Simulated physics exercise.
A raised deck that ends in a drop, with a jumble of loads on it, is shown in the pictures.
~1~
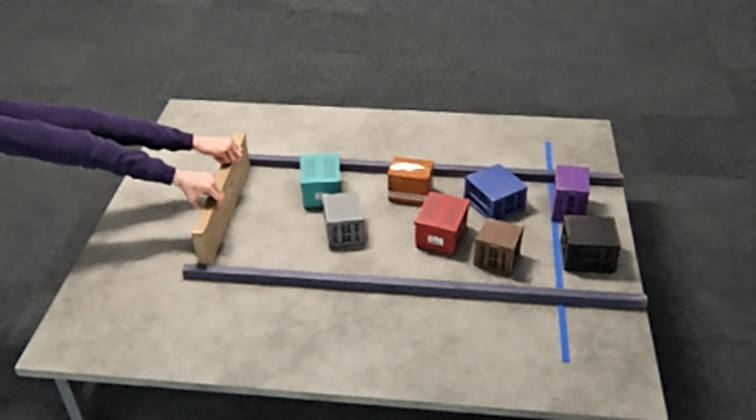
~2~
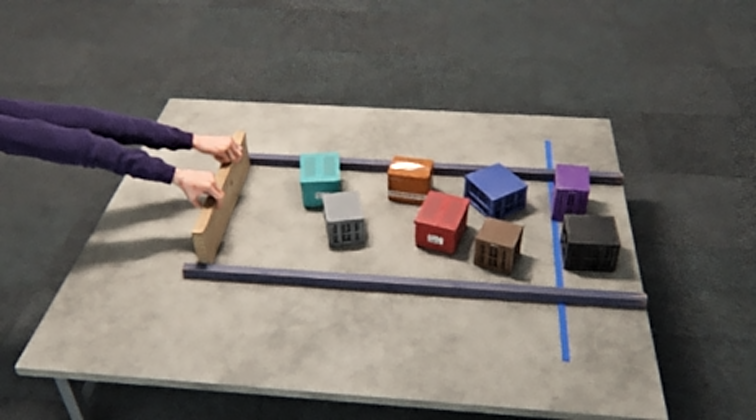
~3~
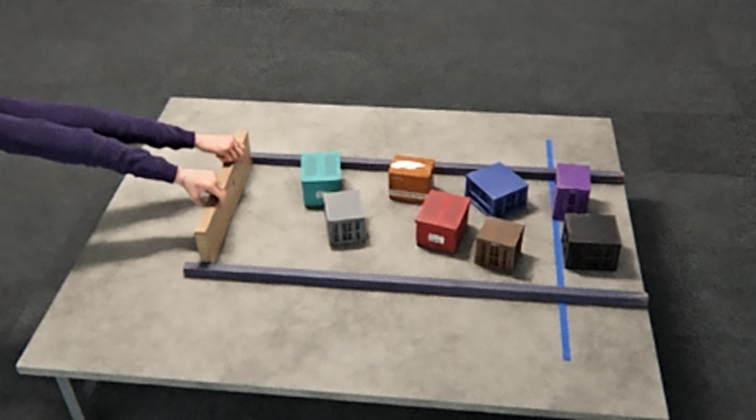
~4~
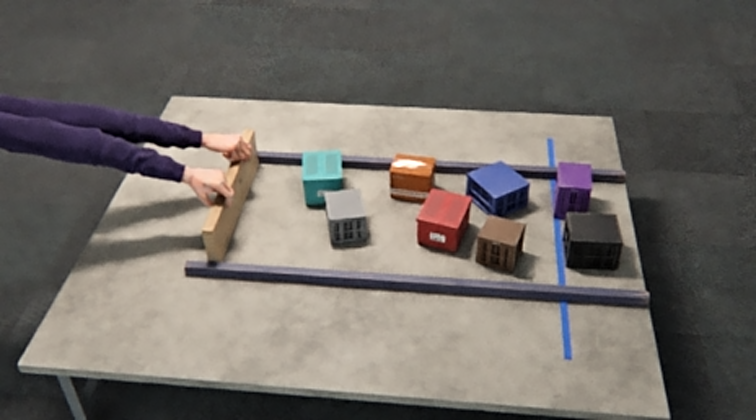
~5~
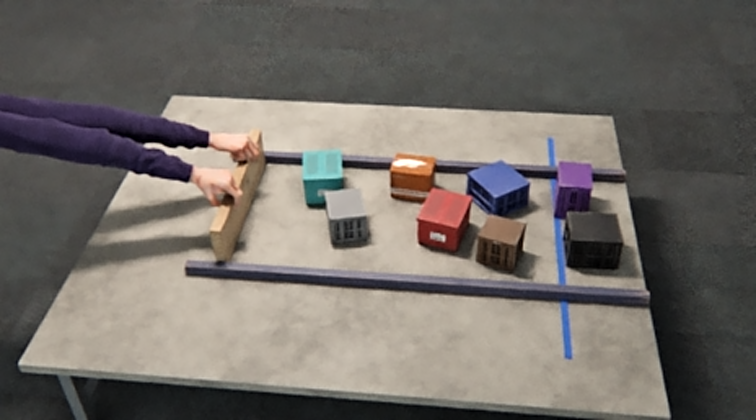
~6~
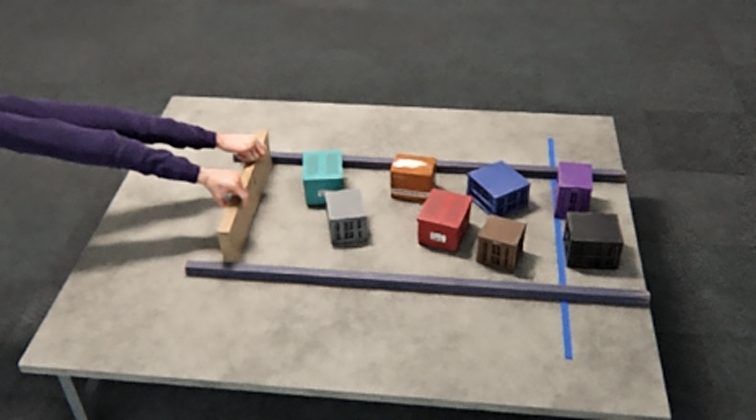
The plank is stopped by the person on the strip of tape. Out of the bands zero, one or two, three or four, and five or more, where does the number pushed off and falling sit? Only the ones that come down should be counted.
Just three or four drop.
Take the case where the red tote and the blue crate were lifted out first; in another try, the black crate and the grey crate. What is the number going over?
1 in the first case and 2 in the second.
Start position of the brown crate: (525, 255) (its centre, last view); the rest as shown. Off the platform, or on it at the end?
From there it does not fall.
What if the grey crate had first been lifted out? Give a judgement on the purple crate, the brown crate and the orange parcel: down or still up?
The purple crate comes down; the brown crate remains up; the orange parcel is kept.
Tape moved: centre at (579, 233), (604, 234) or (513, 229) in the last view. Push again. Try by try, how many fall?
Try 1: 5; try 2: 5; try 3: 1.
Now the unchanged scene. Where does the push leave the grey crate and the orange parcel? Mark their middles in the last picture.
(580, 231) and (618, 186).
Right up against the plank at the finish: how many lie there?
At rest, 3 are in contact.
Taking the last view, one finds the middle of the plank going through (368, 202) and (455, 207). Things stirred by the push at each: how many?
Tally at point one: 3; at point two: 7.
A little later, none off yet; black crate at rest near (592, 241); purple crate at rest near (573, 191); brown crate at rest near (501, 243).
Next, none off yet; black crate at rest near (592, 241); purple crate shifted a little near (578, 192); brown crate shifted a little near (515, 245).
Later still, none off yet; black crate shifted a little near (608, 243); purple crate shifted well along near (644, 203); brown crate shifted about its own width near (549, 256).
When it is over, the number that fall off is three or four; down, blue crate, purple crate and black crate.
